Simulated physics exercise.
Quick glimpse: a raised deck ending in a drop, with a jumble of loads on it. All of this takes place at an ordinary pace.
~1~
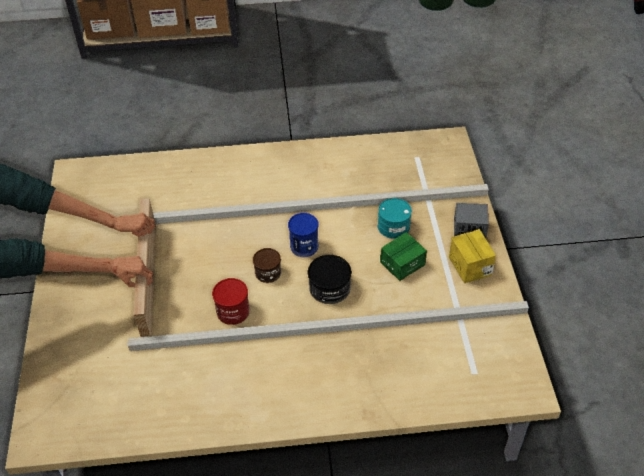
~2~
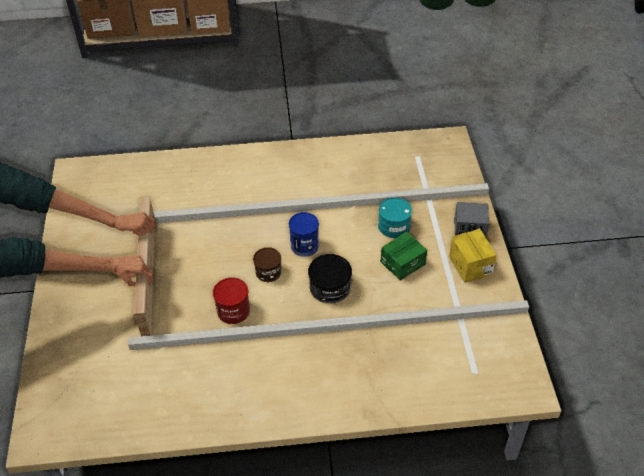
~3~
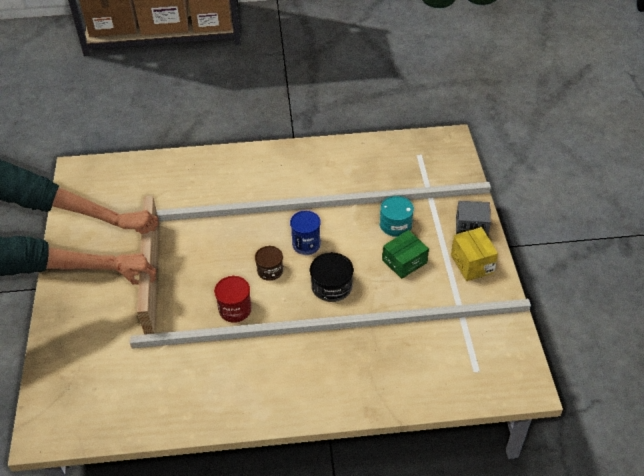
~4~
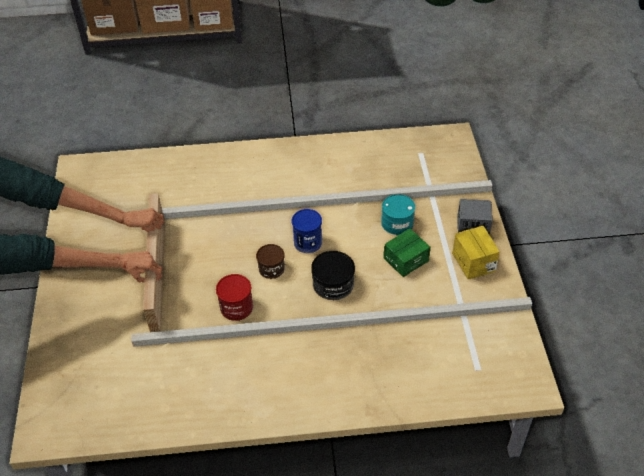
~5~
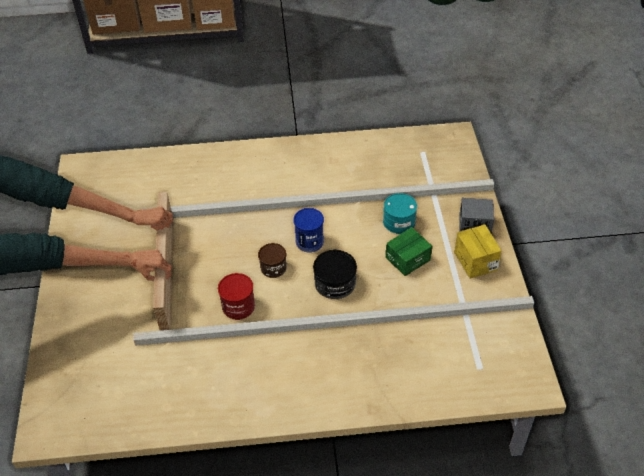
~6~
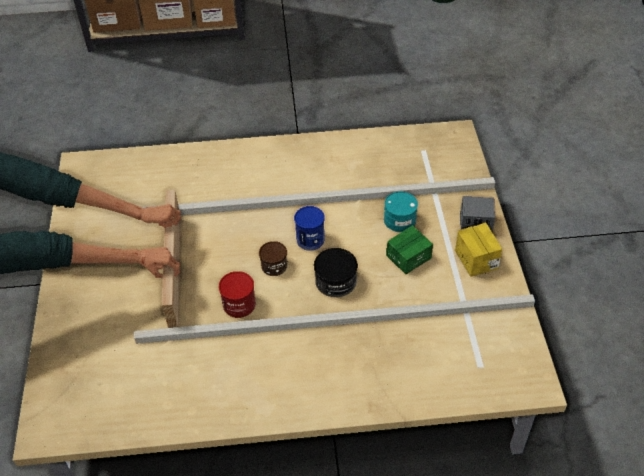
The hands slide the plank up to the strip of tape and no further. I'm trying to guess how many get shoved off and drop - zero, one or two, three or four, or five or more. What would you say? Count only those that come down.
The tally of falls will come to a mere one or two.
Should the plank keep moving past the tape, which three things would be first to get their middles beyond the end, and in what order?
Leading is the yellow parcel, followed by the grey crate and the green parcel in that order.
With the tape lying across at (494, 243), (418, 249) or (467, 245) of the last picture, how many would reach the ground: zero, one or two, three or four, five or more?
Going one by one, the answers are three or four, no fall at all and just one or two.
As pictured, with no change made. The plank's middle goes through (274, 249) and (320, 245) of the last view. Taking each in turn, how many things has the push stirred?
At first I count 2, and then 4.
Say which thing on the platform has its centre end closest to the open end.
Grey crate, foremost.
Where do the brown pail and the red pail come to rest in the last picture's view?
Taking them in turn, first comes (463, 240), then (479, 282).
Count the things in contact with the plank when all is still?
The number is 4.
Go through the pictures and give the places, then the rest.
Grey crate (471, 222); yellow parcel (472, 256); green parcel (403, 257); plank (146, 266); tape (443, 253), in the first frame.
Yellow parcel (472, 256); black pail (330, 279), in the second frame.
Green parcel (405, 254); brown pail (269, 263), in the third frame.
Grey crate (475, 218); turquoise canister (398, 215), in the fourth frame.
Yellow parcel (477, 252); plank (164, 260), in the fifth frame.
Grey crate (477, 215); yellow parcel (478, 250); green parcel (409, 250); plank (172, 258); tape (449, 247), in the sixth frame.
Soon after, none off yet; grey crate at rest near (477, 215); yellow parcel at rest near (478, 250); green parcel at rest near (409, 250).
After that, none off yet; grey crate at rest near (477, 215); yellow parcel at rest near (478, 250); green parcel displaced about its own width near (444, 232).
In the end, the number that fall off is one or two; gone, yellow parcel.
